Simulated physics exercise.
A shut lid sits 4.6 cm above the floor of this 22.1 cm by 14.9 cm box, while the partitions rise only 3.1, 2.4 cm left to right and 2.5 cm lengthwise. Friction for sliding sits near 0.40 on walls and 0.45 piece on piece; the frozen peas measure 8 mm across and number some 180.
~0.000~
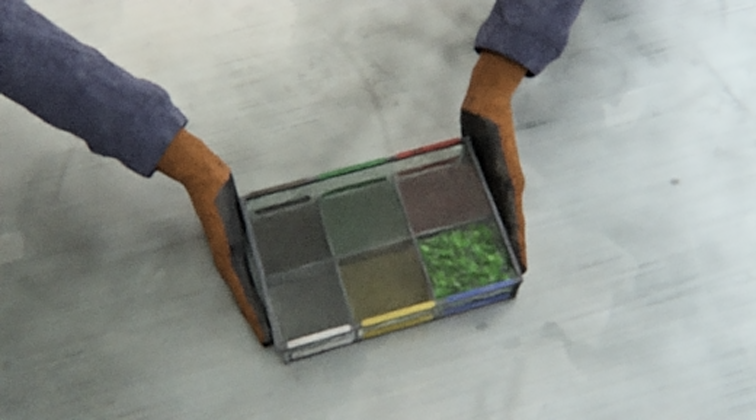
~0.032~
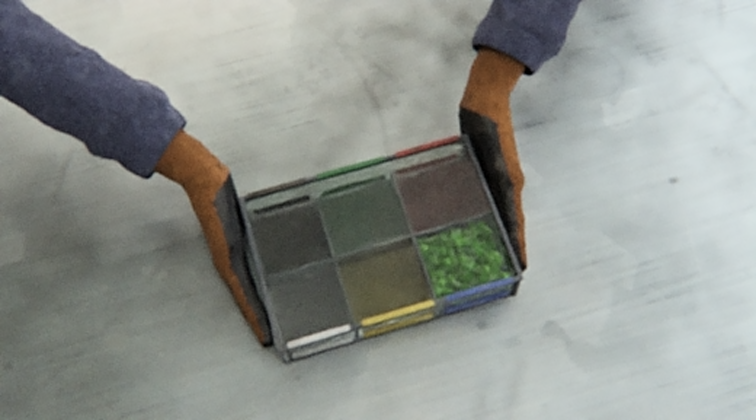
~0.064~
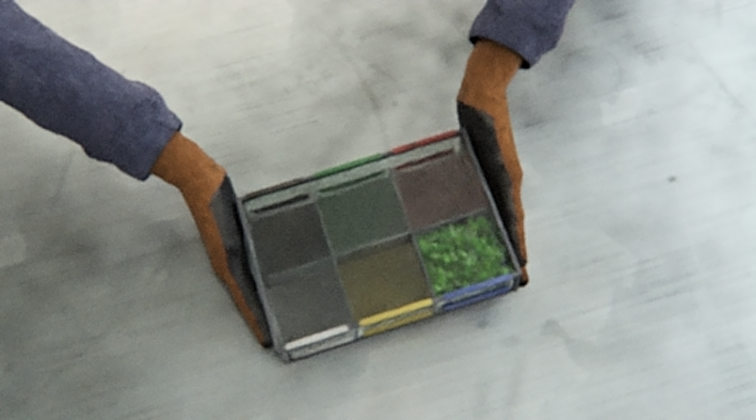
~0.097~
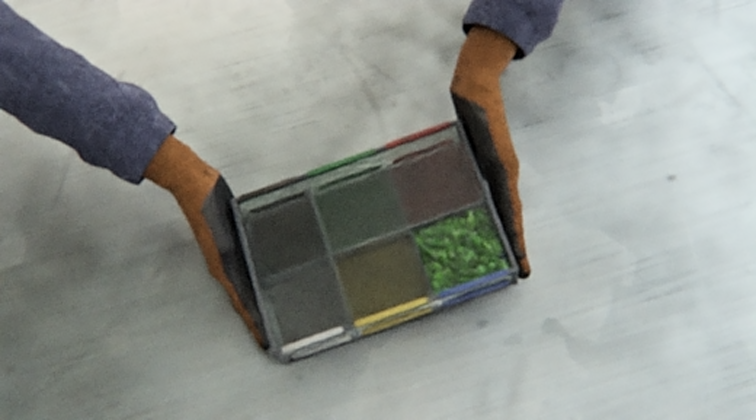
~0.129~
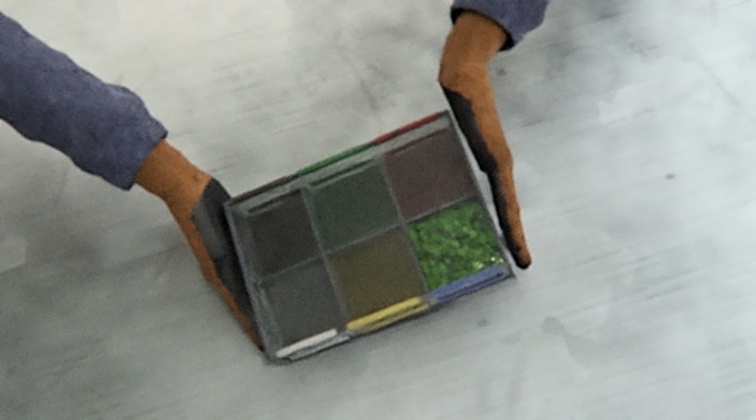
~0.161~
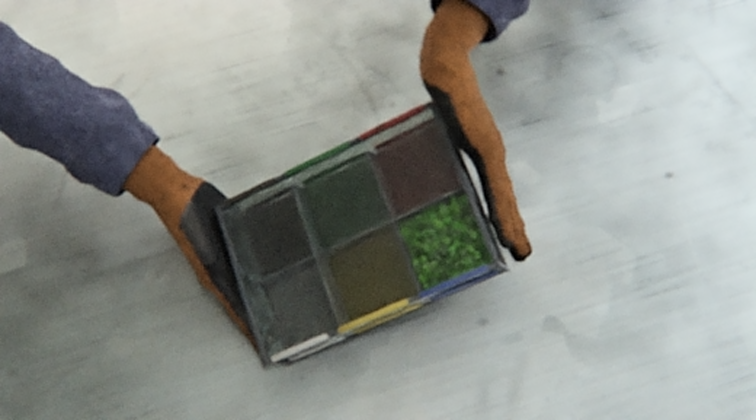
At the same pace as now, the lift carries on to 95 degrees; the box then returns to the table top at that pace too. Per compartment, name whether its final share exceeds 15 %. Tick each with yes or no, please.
Red compartment - no; blue compartment - yes; green compartment - no; yellow compartment - yes; white compartment - yes; black compartment - no.
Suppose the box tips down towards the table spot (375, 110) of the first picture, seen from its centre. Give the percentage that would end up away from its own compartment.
Roughly 80 per cent.
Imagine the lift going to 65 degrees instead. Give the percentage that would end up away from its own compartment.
I'd say close to 50 percent.
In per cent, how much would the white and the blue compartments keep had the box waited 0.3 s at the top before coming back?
That would leave white with 60 percent and blue with 5 percent.
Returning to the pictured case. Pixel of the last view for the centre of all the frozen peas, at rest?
I'd say roughly (368, 311).
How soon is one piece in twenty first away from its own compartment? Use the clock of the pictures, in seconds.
0.45 s, roughly.
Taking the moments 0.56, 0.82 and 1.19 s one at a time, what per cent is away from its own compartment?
Roughly 35, 70, 70.
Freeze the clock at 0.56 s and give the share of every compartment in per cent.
Red 0, blue 65, green 0, yellow 30, white 5, black 0.
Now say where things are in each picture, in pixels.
Box tilt 0 degrees, front corners at (281, 346) and (518, 279); blue 100 %, in the first picture.
Box tilt 1 degrees, front corners at (281, 347) and (518, 277), in the second picture.
Box tilt 4 degrees, front corners at (280, 348) and (517, 273), lowest corner left front, in the third picture.
Box tilt 9 degrees, front corners at (277, 351) and (513, 268), lowest corner left front, in the fourth picture.
Box tilt 16 degrees, front corners at (272, 355) and (506, 264), lowest corner left front, in the fifth picture.
Box tilt 24 degrees, front corners at (267, 360) and (494, 262), lowest corner left front; blue 100 %. The box's pace is about 240 degrees a second, in the sixth picture.
Then, at 0.56 s, tilt 93 degrees; blue 65 %, yellow 30 %, white 5 %.
After 0.82 s, tilt 38 degrees; blue 30 %, yellow 40 %, white 35 %.
After 1.19 s, tilt 0 degrees; blue 30 %, yellow 40 %, white 35 %.
At rest (1.6 s), red 0 %, blue 30 %, green 0 %, yellow 40 %, white 35 %, black 0 %.
